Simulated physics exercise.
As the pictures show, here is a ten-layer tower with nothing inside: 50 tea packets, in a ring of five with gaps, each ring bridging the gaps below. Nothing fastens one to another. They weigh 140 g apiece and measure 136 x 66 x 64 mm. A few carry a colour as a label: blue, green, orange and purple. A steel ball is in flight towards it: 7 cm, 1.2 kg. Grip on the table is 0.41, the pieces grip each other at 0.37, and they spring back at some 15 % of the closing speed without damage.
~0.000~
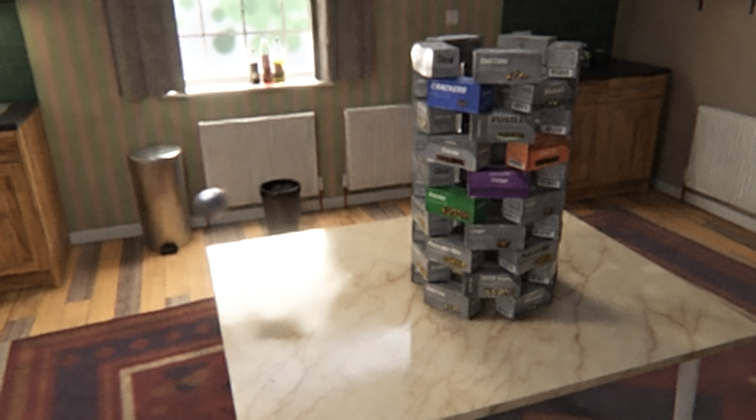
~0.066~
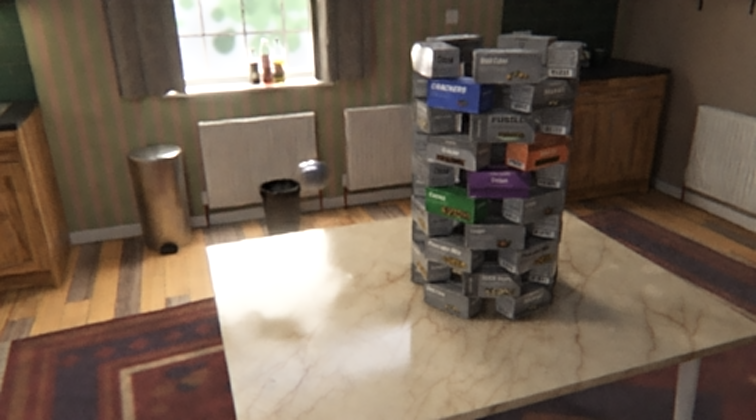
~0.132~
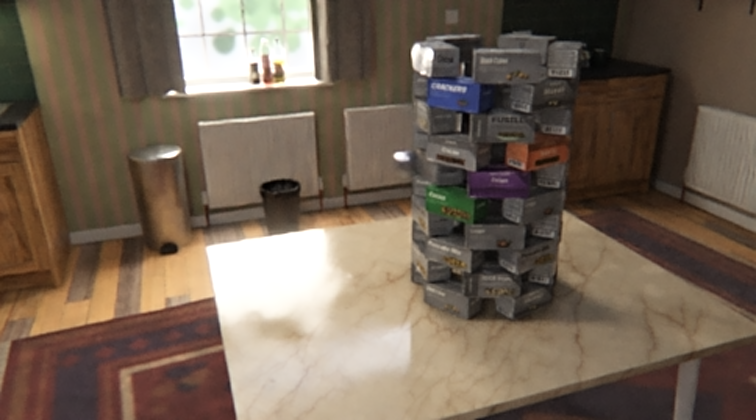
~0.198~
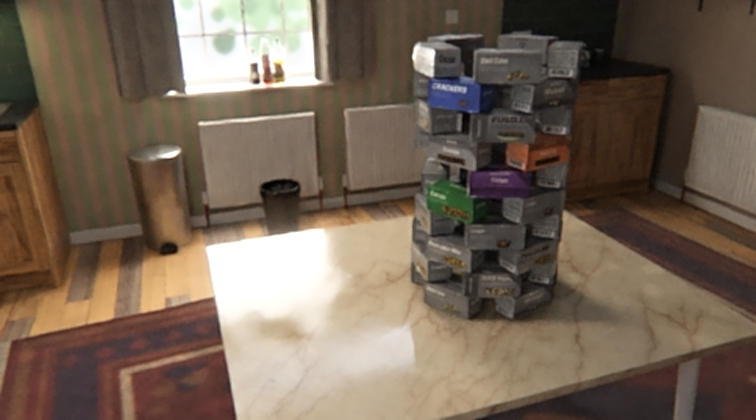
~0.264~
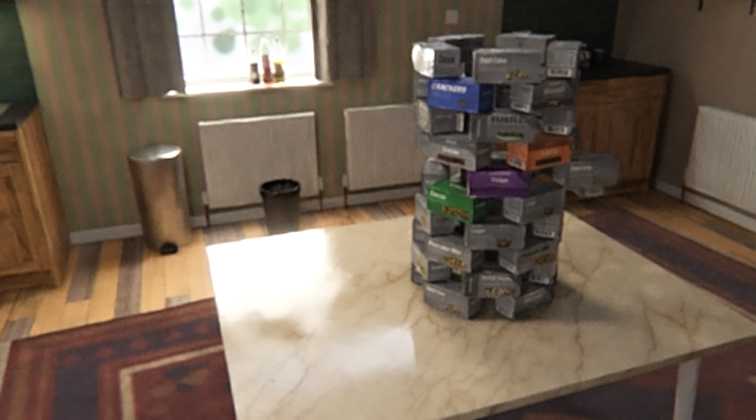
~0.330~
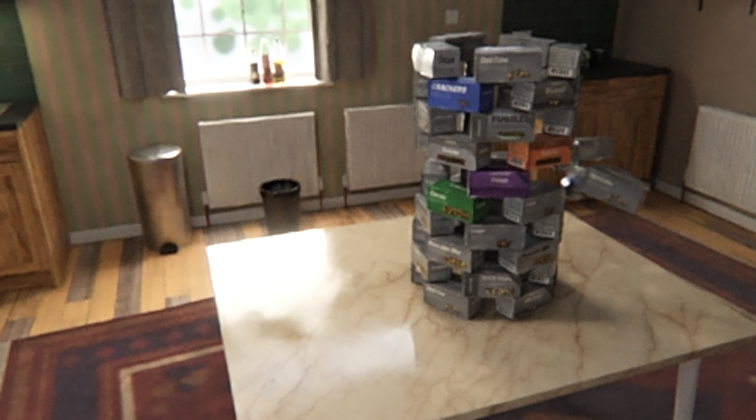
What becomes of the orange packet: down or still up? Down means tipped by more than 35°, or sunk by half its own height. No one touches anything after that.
In the end the orange packet comes down.
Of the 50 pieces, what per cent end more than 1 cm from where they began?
It is 50 per cent.
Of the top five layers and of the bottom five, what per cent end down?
From the top 90, from the bottom 0 per cent.
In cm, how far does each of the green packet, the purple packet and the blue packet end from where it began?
Green 0, purple 0, blue 62.
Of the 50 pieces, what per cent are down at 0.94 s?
At that moment 50 per cent.
By 0.60 s, ball still moving; 13 of the 50 packets down; orange packet tilted 46°, 26 mm lower; blue packet tilted 9°.
By 0.94 s, ball still moving; 24 of the 50 packets down; orange packet tilted 35°, 35 mm lower; blue packet tilted 22°, 10 cm lower.
By 1.38 s, ball still moving; 24 of the 50 packets down; orange packet upside down; blue packet on its side.
When it is over (2.1 s), ball rolling away; 24 of the 50 packets down; orange packet tilted 32°, 1.12 m lower; blue packet on its side; purple packet unmoved. In pixels of the last frame, middles, blue packet near (347, 345).
